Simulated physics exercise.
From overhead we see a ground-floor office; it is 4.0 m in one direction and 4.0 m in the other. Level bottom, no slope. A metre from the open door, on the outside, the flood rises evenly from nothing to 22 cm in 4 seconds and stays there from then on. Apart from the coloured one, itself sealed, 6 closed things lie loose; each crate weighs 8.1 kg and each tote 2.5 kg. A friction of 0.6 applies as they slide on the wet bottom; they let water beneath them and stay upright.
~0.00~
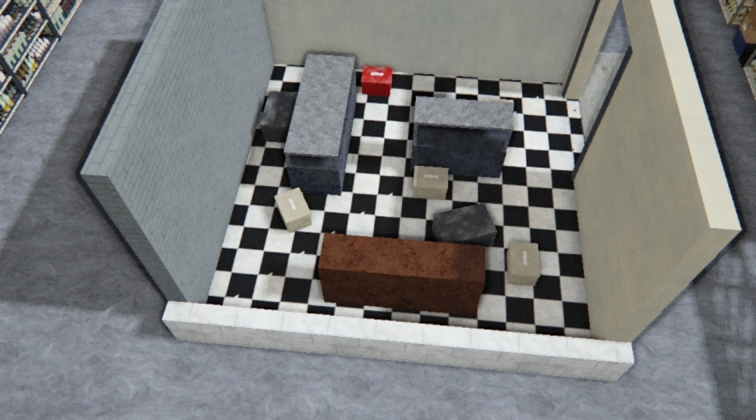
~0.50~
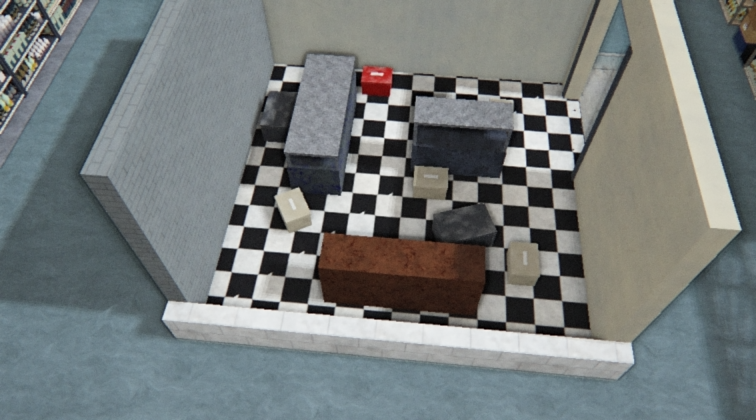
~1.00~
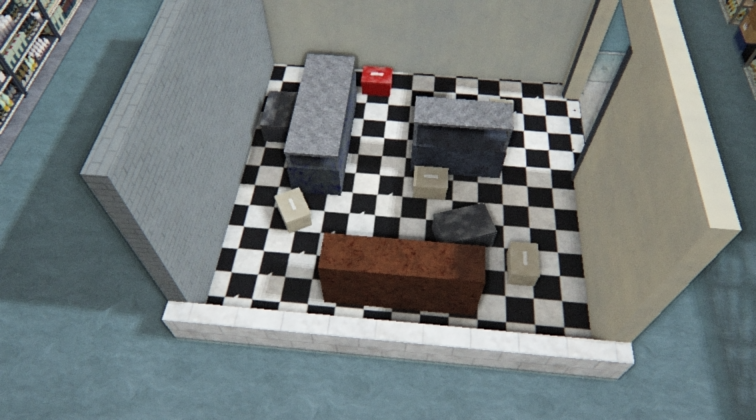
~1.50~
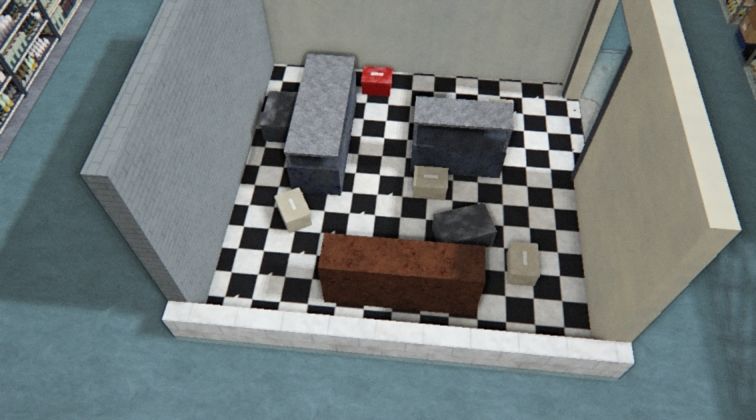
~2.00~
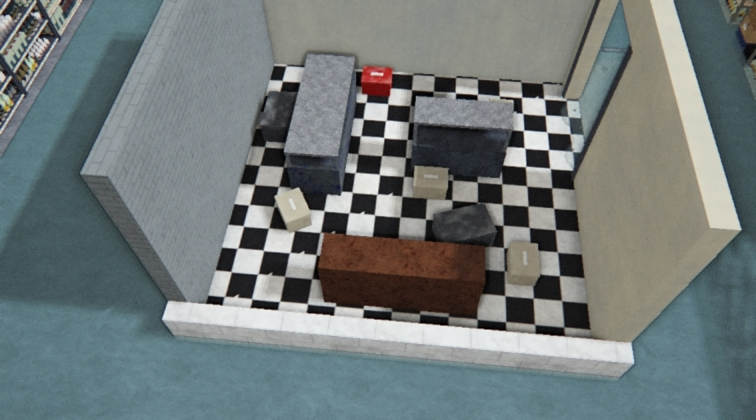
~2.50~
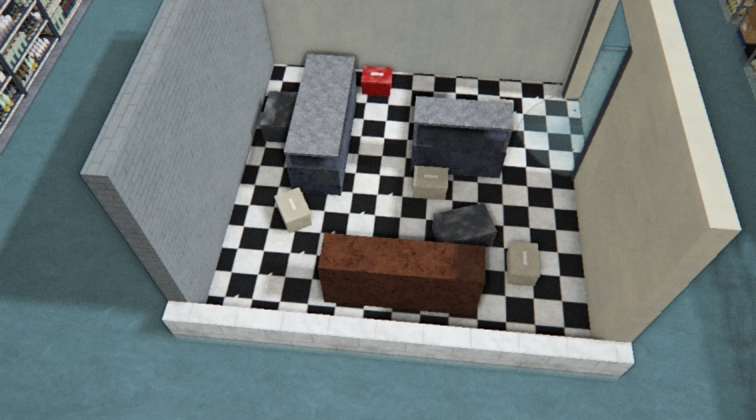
Checkered-floor office seen from above, water covering the ground outside, then seeping in through the right-hand doorway as boxes stay still.
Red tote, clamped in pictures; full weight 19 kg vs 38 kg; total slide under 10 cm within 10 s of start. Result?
Expect only the larger amount to be sufficient.
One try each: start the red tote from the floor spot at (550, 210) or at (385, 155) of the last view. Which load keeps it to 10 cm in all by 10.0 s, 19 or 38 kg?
Taking them in turn, the lighter mass keeps it, and only the heavier mass keeps it.
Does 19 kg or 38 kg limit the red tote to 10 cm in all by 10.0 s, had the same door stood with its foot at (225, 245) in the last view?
With that change, the small one suffices.
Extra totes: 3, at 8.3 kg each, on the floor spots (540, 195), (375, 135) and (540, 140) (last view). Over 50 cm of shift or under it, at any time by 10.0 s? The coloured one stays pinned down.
Result, in turn - falls shy; exceeds it; exceeds it.
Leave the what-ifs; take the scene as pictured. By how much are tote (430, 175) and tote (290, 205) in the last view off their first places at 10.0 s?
They've ended up 30 cm and 30 cm away, in that order.
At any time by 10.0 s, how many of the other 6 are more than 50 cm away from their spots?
Tally: 4.
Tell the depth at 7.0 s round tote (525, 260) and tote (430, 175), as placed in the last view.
Close to 6 and 3 centimetres.
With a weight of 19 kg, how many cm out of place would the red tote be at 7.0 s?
Roughly 80 cm.
After 3.5 s the red tote would be 0 cm from its start with 19 kg and 0 cm from its start with 38 kg; 0 cm of water round it then.
After 4.5 s the red tote would be 0 cm from its start with 19 kg and 0 cm from its start with 38 kg; 3 cm of water round it then.
After 7.0 s the red tote would be 87 cm from its start with 19 kg and 0 cm from its start with 38 kg; 12 cm of water round it then.
After 10.0 s the red tote would be 132 cm from its start with 19 kg and 0 cm from its start with 38 kg; 13 cm of water round it then.
